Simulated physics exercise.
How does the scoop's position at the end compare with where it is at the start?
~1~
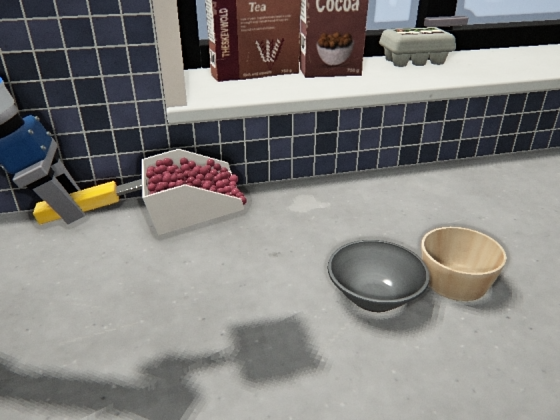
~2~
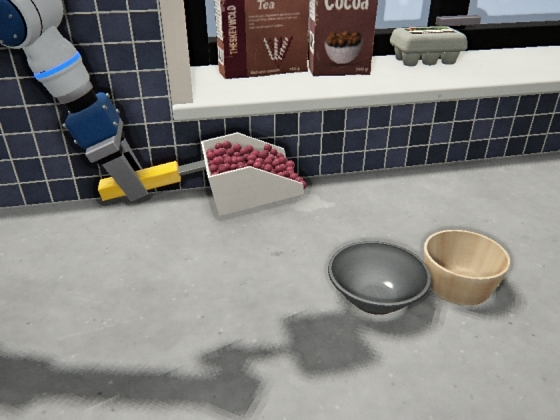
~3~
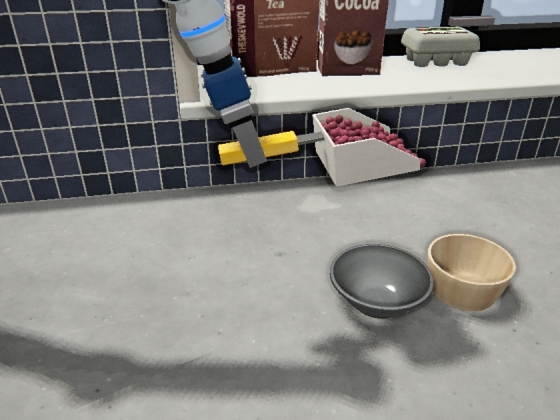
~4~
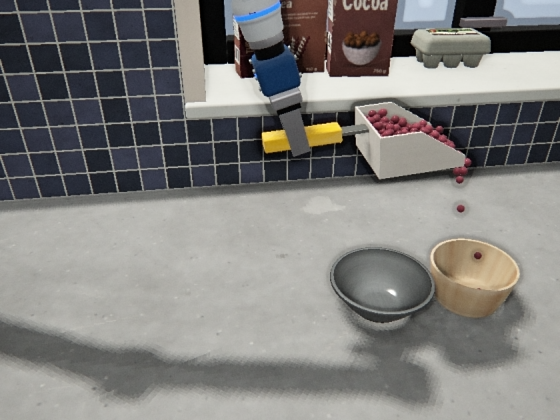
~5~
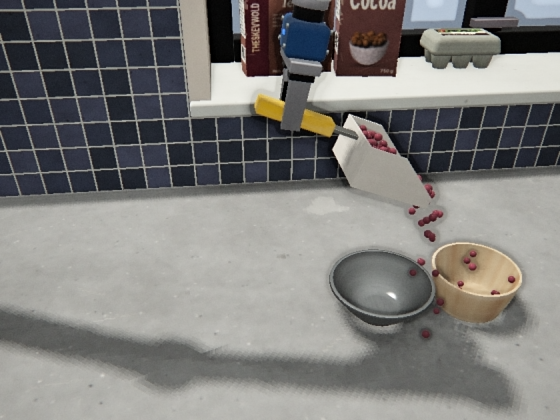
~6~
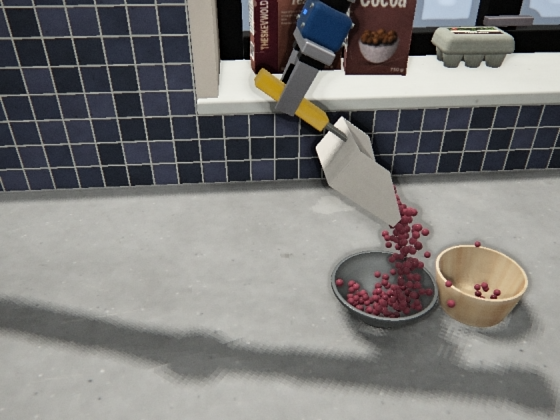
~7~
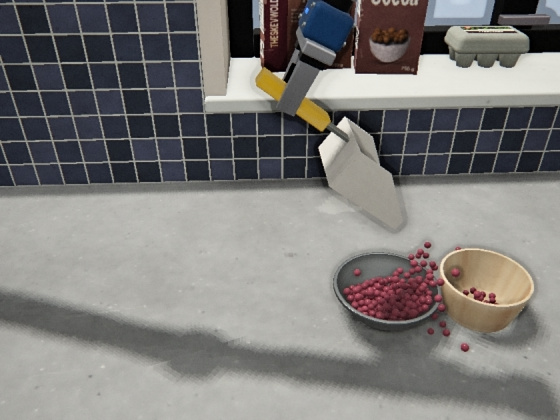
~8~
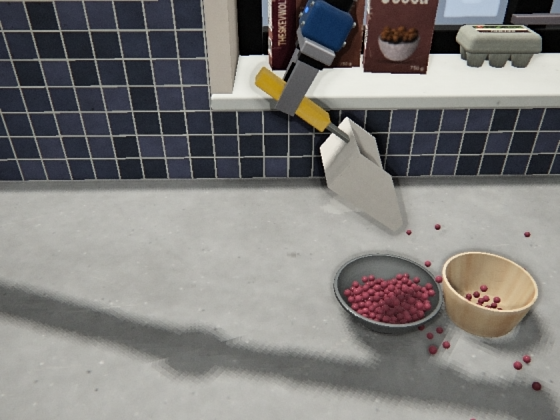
The scoop starts at the left by the tiled wall, well away from the bowls. By the end it is much farther right and a little higher, close above the gray bowl.
